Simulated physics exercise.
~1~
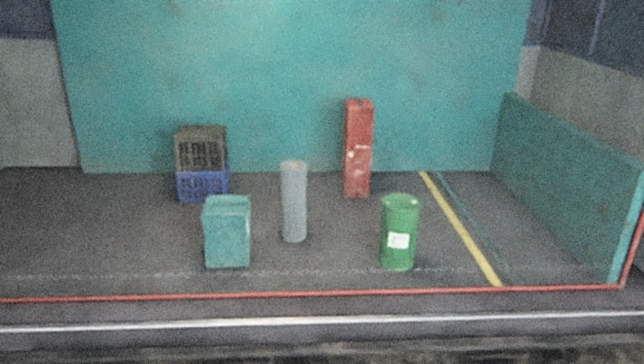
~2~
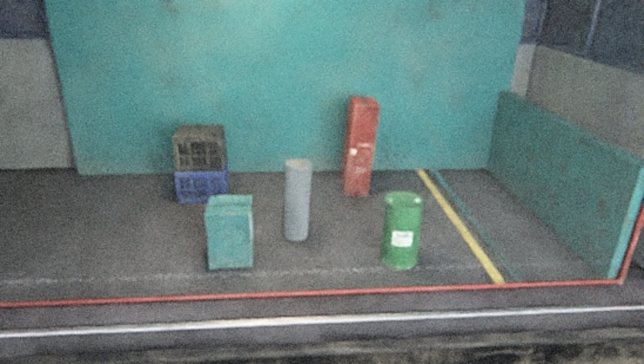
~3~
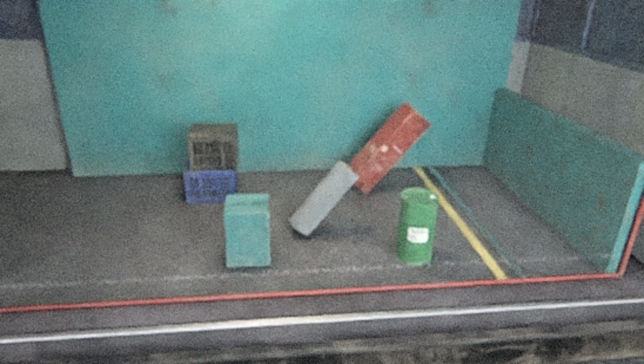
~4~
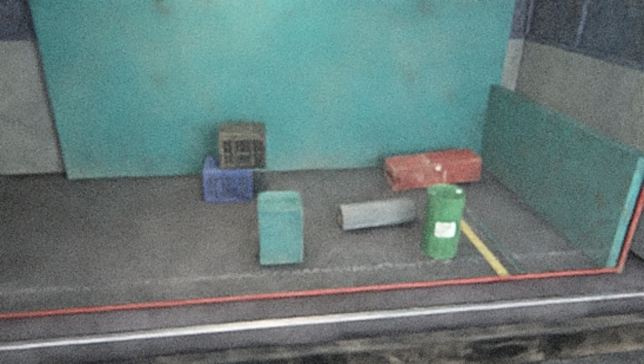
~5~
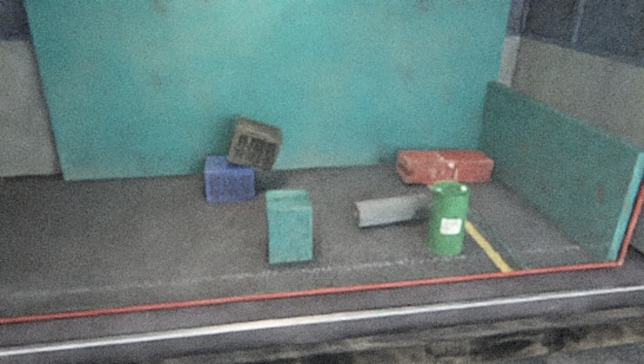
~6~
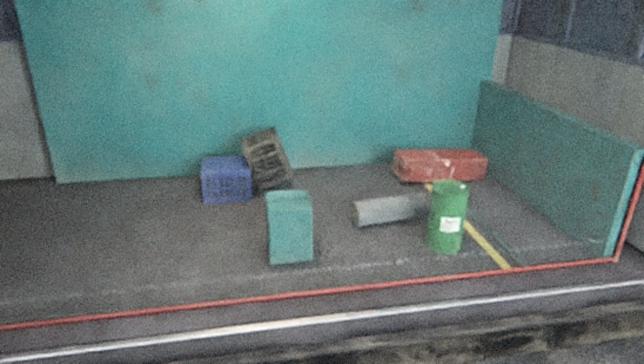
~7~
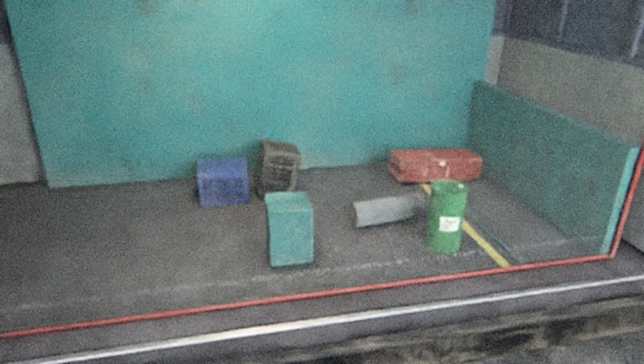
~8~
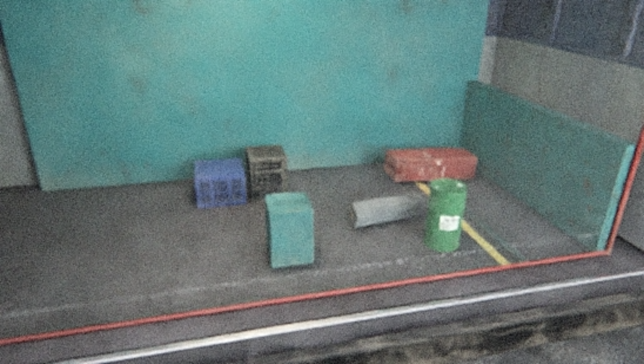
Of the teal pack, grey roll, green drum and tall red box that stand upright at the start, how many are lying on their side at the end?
Two of them end up on their side, the grey roll and the tall red box.
